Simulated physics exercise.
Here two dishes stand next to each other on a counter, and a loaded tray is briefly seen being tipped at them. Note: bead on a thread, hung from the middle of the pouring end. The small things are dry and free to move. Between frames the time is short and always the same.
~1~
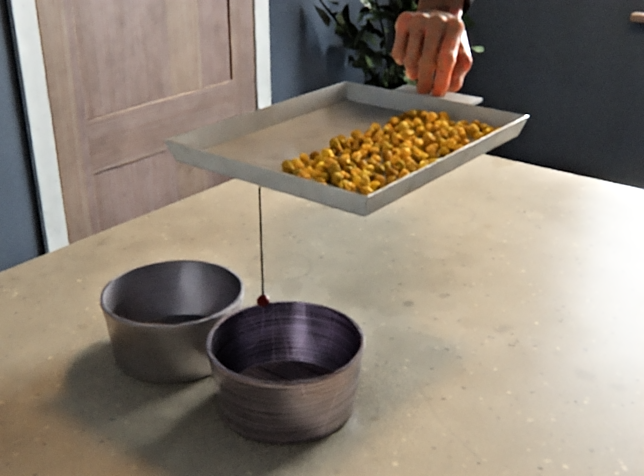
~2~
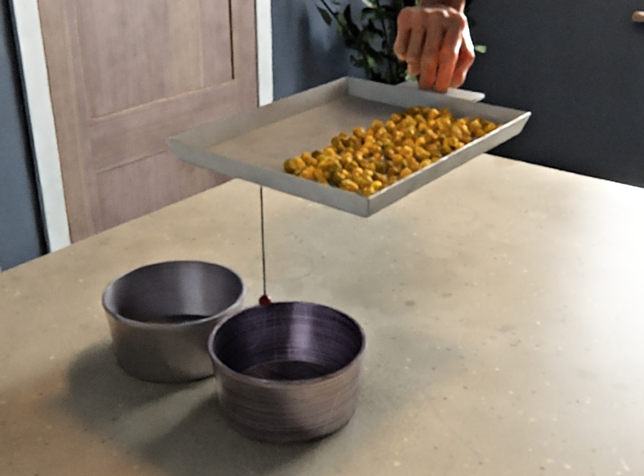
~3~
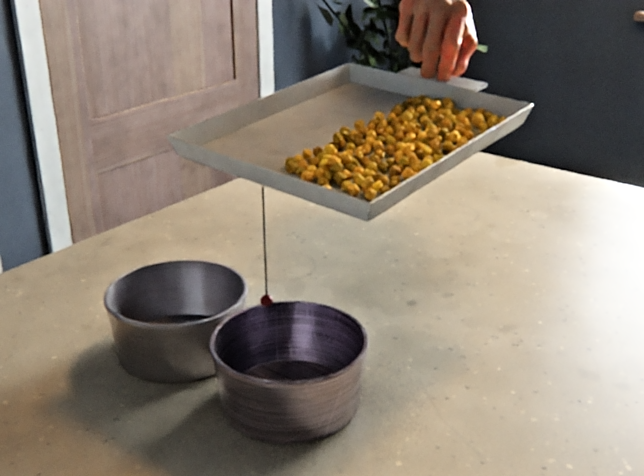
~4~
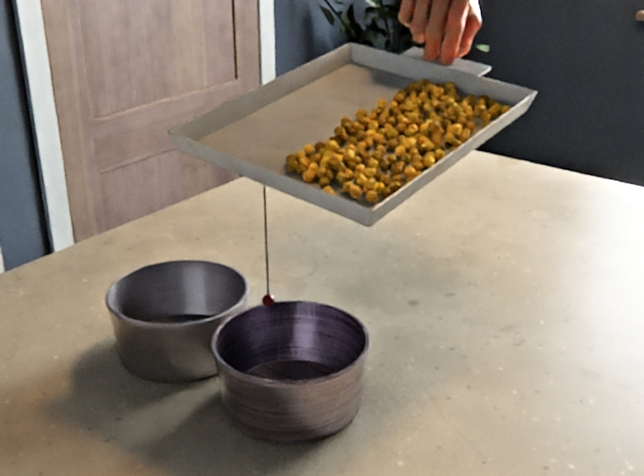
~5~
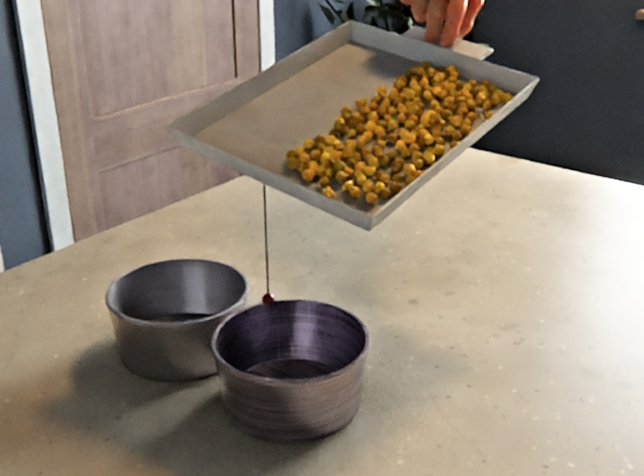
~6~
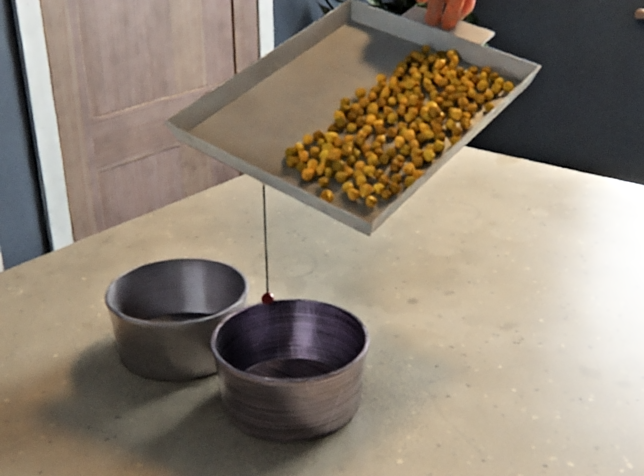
On a kitchen counter, a hand raising the back of a tray of yellow puffed balls, tilting it above two round dishes.
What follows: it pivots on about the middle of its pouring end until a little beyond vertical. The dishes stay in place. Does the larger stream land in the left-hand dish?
No, it lands in the right-hand dish.
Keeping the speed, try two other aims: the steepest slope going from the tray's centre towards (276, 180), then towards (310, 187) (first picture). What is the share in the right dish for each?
You'd get 40 per cent the first time and 60 per cent the second time.
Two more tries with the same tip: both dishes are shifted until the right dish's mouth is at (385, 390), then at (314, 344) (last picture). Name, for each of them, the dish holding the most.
Result for the first try: The dish on the right side; for the second: The dish on the right side.
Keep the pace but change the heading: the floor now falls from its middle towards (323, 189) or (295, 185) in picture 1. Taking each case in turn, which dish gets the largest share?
The rightmost dish; the rightmost dish.
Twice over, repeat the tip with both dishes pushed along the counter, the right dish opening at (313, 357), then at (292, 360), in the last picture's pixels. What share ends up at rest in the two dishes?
First 70 %, then 50 %.
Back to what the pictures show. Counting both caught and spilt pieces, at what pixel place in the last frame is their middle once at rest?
Roughly pixel (359, 416).
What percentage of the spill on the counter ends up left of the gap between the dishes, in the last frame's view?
Some 0 per cent.
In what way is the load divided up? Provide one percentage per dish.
Left 0 per cent, right 40 per cent.
Soon after the last picture, tray tipped steeply; all on the tray.
A little later, tray tipped right over; most on the tray; a stray few in the right dish; a stray few outside both; about a quarter in the air.
Later still, tray tipped past a quarter turn; about half in the right dish; about half outside both.
At rest, tray tipped past a quarter turn; about half in the right dish; none in the left dish; about half outside both.
